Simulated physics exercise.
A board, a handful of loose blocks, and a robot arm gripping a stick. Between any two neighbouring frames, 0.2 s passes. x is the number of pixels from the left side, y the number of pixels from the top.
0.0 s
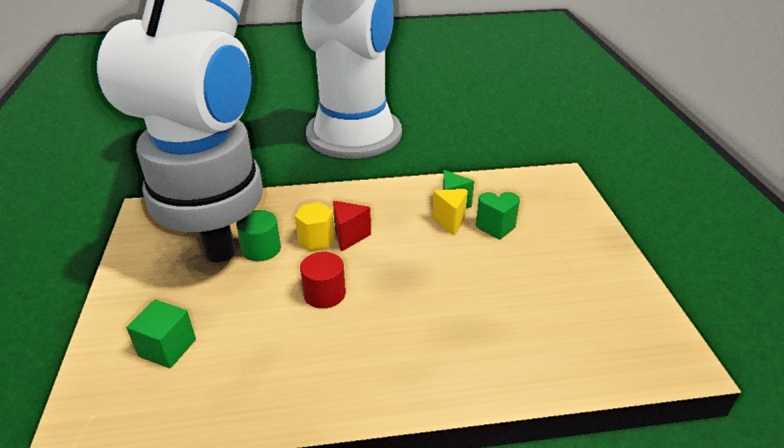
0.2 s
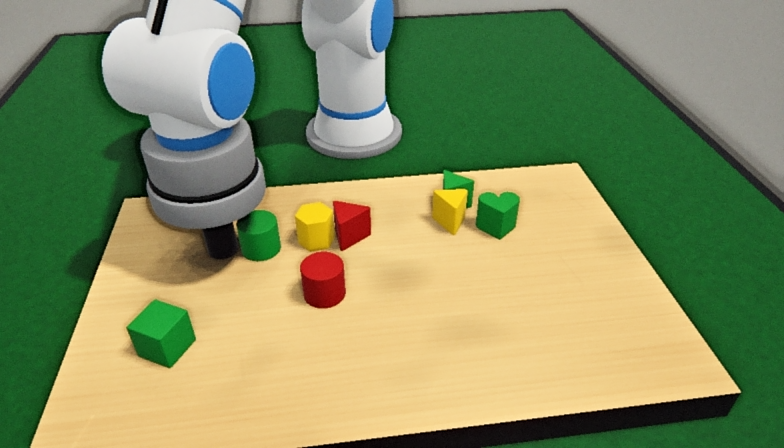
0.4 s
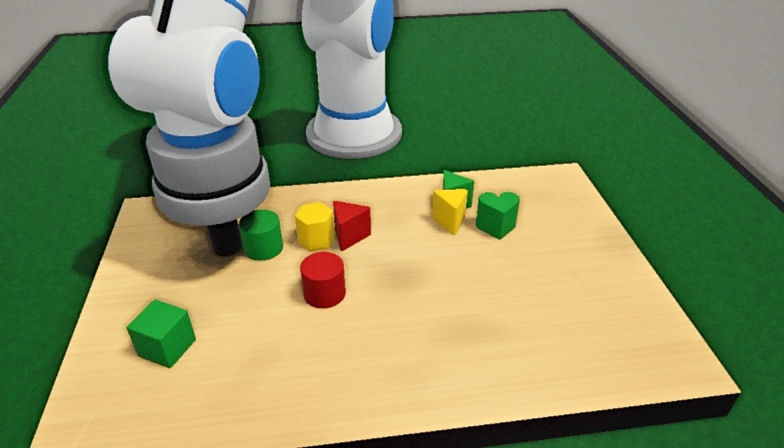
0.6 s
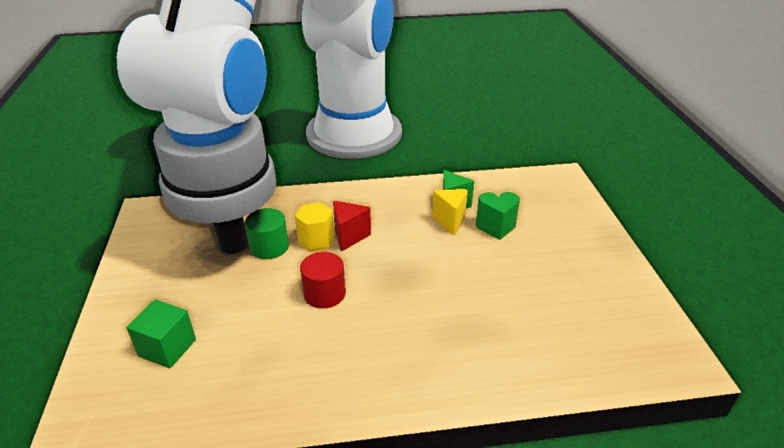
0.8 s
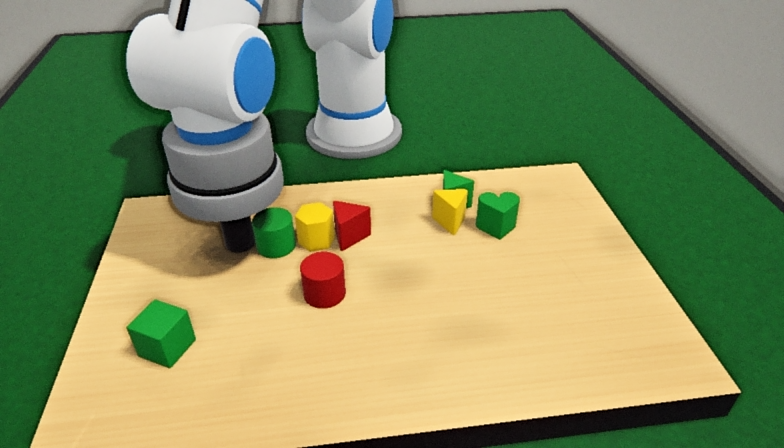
A white and blue robot arm holds a short black stick over a pale wooden board on a green surface, seen from above at an angle. A green cylinder, yellow hexagonal block, red triangle and red cylinder sit near the middle, a green cube lower left, and yellow and green pieces upper right. The arm moves slowly right, nudging the green cylinder slightly toward the yellow block.
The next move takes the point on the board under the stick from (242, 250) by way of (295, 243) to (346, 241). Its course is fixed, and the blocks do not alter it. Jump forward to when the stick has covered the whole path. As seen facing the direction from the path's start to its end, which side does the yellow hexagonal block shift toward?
Rightward.
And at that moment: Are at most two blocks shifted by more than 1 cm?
No, that is not how it ends up.
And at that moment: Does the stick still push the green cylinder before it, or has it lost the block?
Carried ahead at the end.
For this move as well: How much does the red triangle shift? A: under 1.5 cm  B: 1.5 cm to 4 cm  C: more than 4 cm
C - more than 4 cm.
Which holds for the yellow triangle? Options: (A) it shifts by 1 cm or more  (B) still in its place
I'll go with B - still in its place.
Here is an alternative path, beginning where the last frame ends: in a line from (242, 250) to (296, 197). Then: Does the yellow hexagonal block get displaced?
Short answer: Yes.
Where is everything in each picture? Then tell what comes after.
Stick tip (221, 253); block tops, green cylinder (256, 221); yellow hexagonal block (314, 212); red cylinder (322, 265); red triangle (348, 210); yellow triangle (452, 196), in the first picture.
Stick (223, 250); blocks unchanged, in the second picture.
Stick (228, 247); green cylinder (259, 220), in the third picture.
Stick (234, 245); green cylinder (265, 219), in the fourth picture.
Stick (241, 244); green cylinder (272, 218); yellow hexagonal block (314, 212); red cylinder (322, 265); red triangle (348, 210); yellow triangle (452, 196), in the fifth picture.
On the path given first. One third of the way, stick (278, 239); green cylinder (309, 217); yellow hexagonal block (346, 210), turned 25° anticlockwise; red triangle (374, 204).
Two thirds of the way, stick (312, 235); green cylinder (343, 218); yellow hexagonal block (381, 211), turned 55° anticlockwise; red triangle (400, 198), turned 25° anticlockwise.
At the end, stick (346, 235); green cylinder (372, 226); yellow hexagonal block (407, 217), turned 110° anticlockwise; red cylinder in place; red triangle (407, 196), turned 50° anticlockwise; yellow triangle in place.
